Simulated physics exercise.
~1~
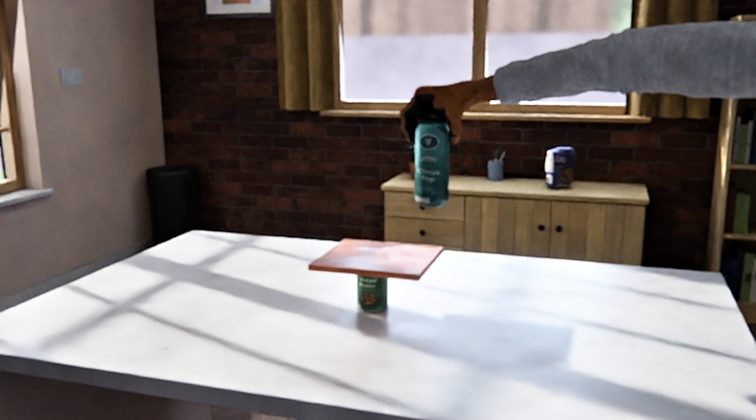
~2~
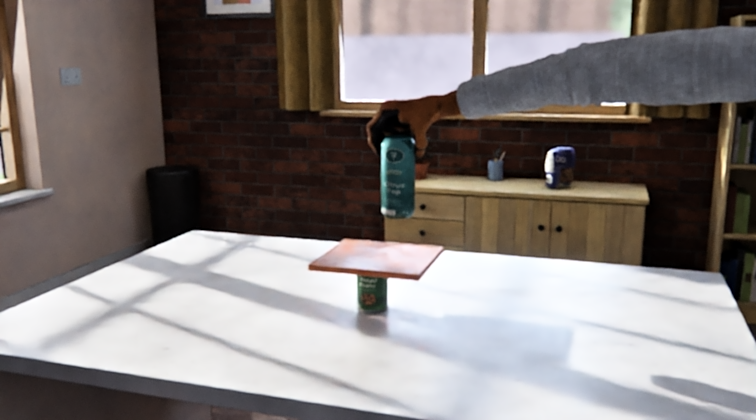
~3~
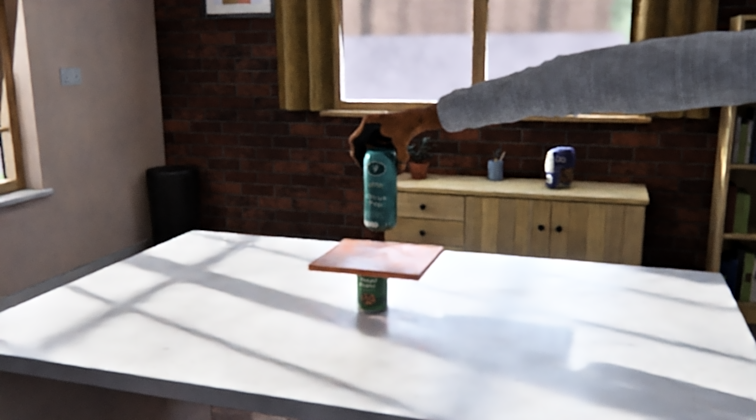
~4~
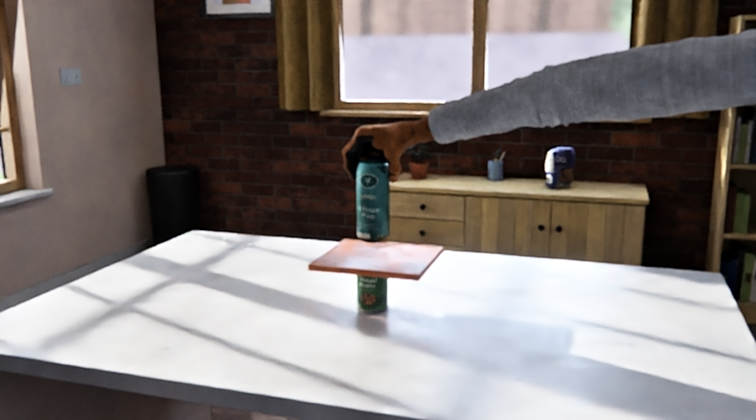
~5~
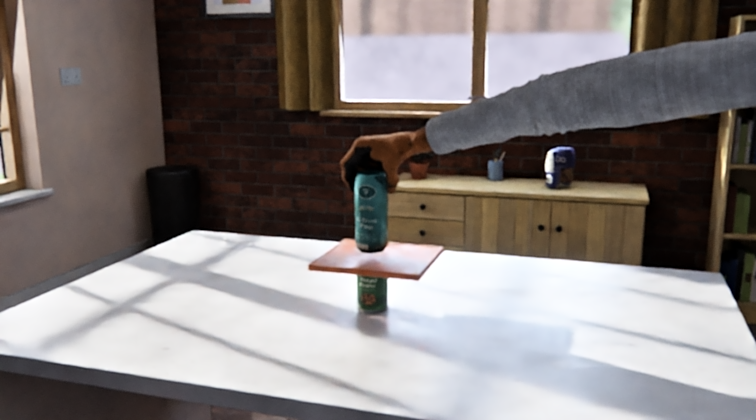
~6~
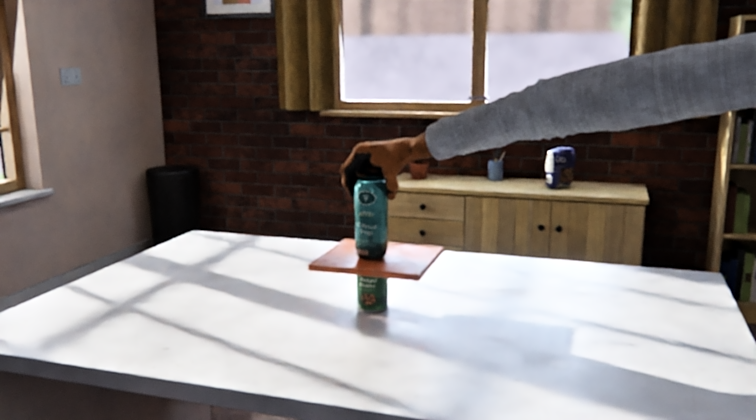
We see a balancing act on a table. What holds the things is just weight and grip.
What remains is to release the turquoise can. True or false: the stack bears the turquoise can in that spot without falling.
True.
Then, 0.20 s on from there, no change.
Then, 0.60 s on from there, turquoise can resting near (371, 218).
In the end, all 3 unmoved. At the end, from the last picture's camera, turquoise can near (371, 218). The stack holds.
